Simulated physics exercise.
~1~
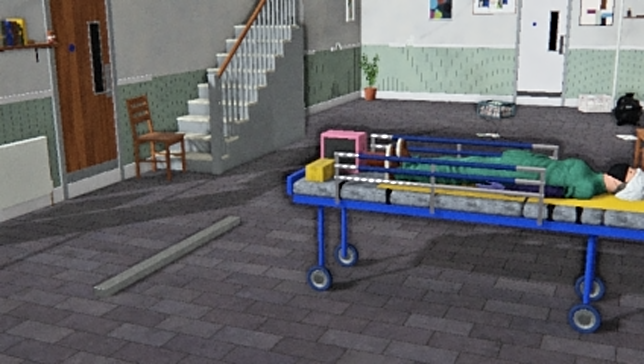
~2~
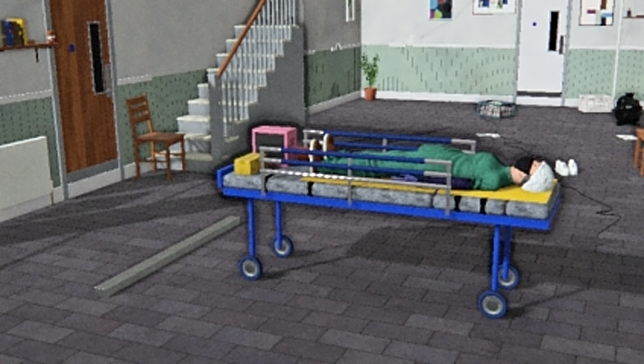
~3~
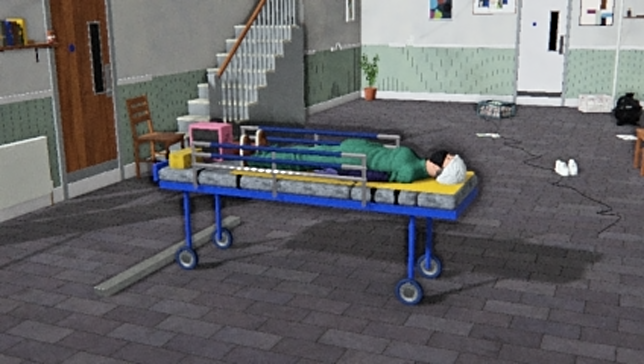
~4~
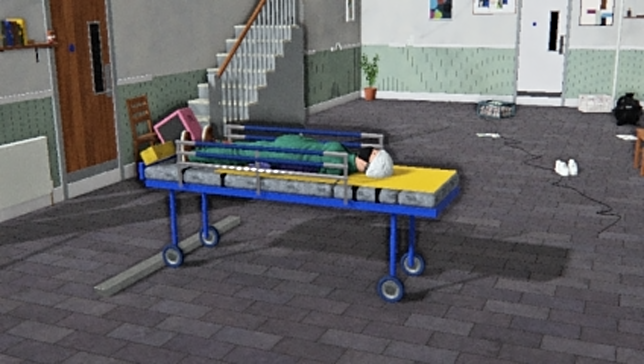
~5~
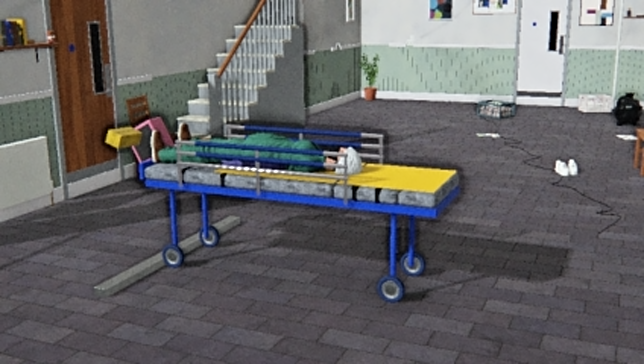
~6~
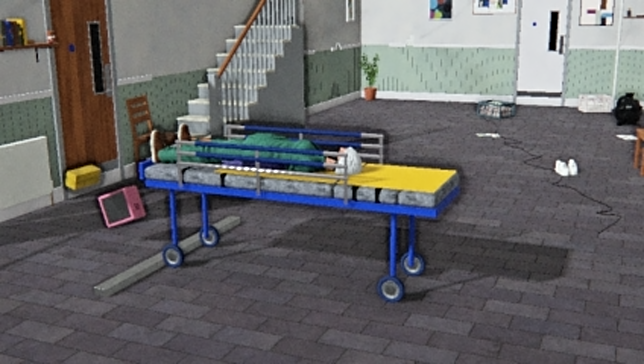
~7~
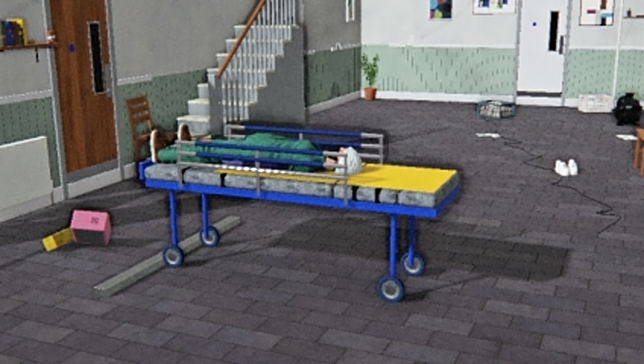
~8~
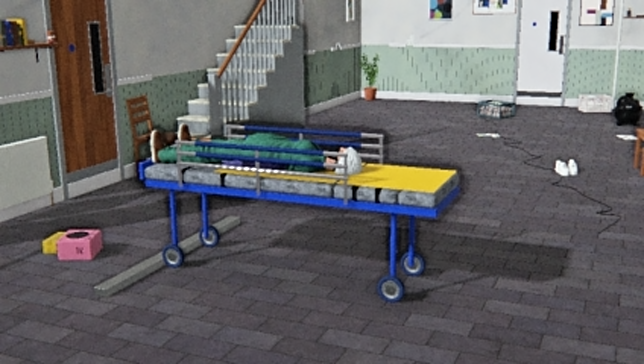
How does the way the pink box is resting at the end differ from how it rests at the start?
At the start the pink box stands upright on the trolley. By the end it is lying on its side on the floor.
